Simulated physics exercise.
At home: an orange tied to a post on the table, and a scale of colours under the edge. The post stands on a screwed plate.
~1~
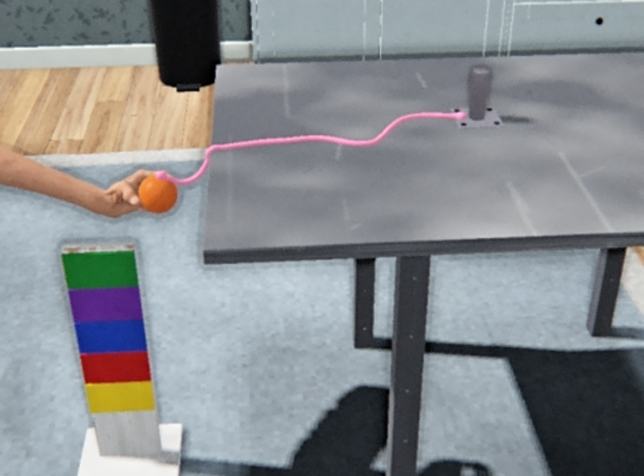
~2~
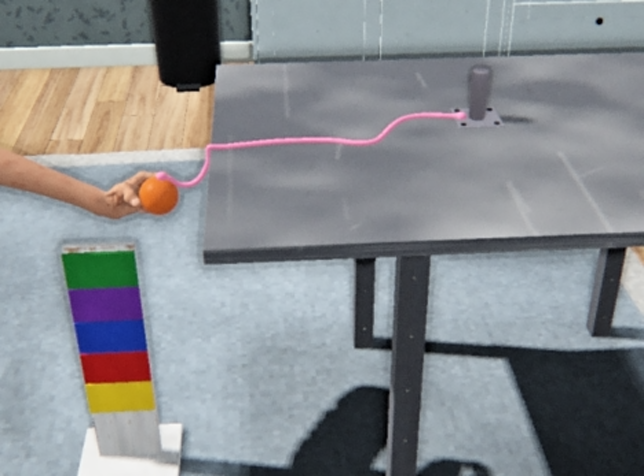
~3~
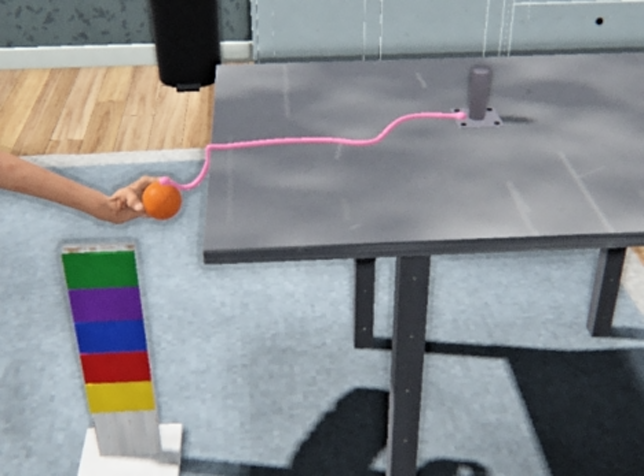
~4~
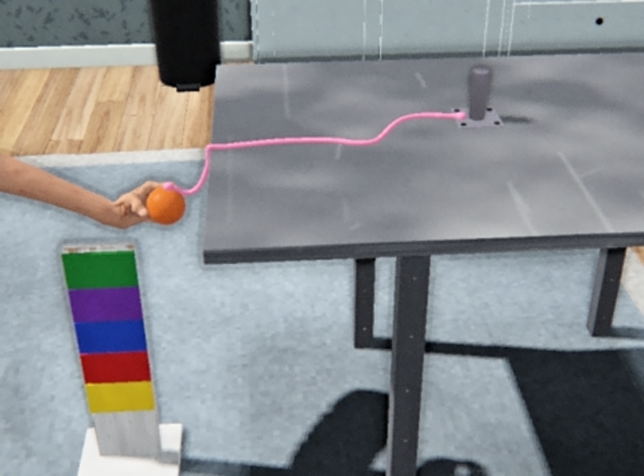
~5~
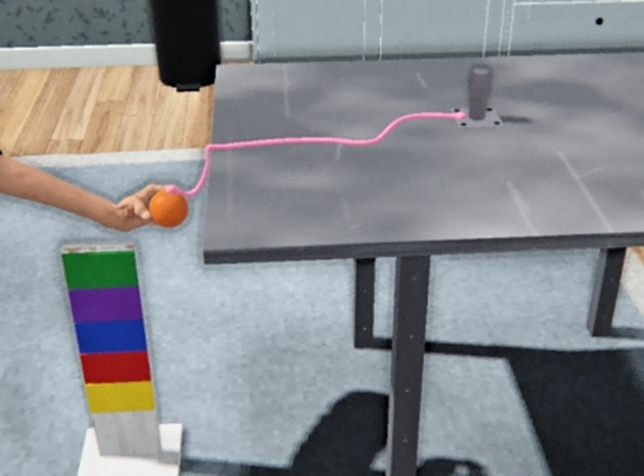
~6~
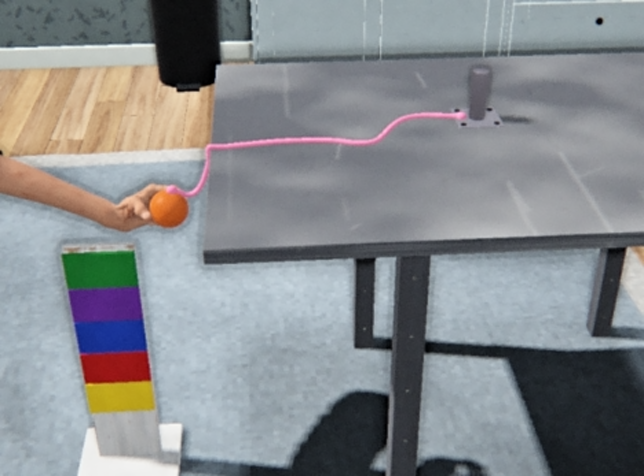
A hand holding an orange ball tied to a pink cord moves slightly down and right.
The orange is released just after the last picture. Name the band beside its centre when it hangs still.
The green one.
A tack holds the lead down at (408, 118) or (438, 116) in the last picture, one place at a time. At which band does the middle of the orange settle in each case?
In that order: Green; green.
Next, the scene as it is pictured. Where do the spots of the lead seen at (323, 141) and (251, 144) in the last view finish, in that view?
About (296, 138), and the other about (225, 147).
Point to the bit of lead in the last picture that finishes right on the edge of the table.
That spot is around (232, 146).
Soon after, orange near (213, 248); level with green.
After that, orange near (203, 256); level with green.
In the end, orange near (219, 257); level with green. The lead holds its middle at green.
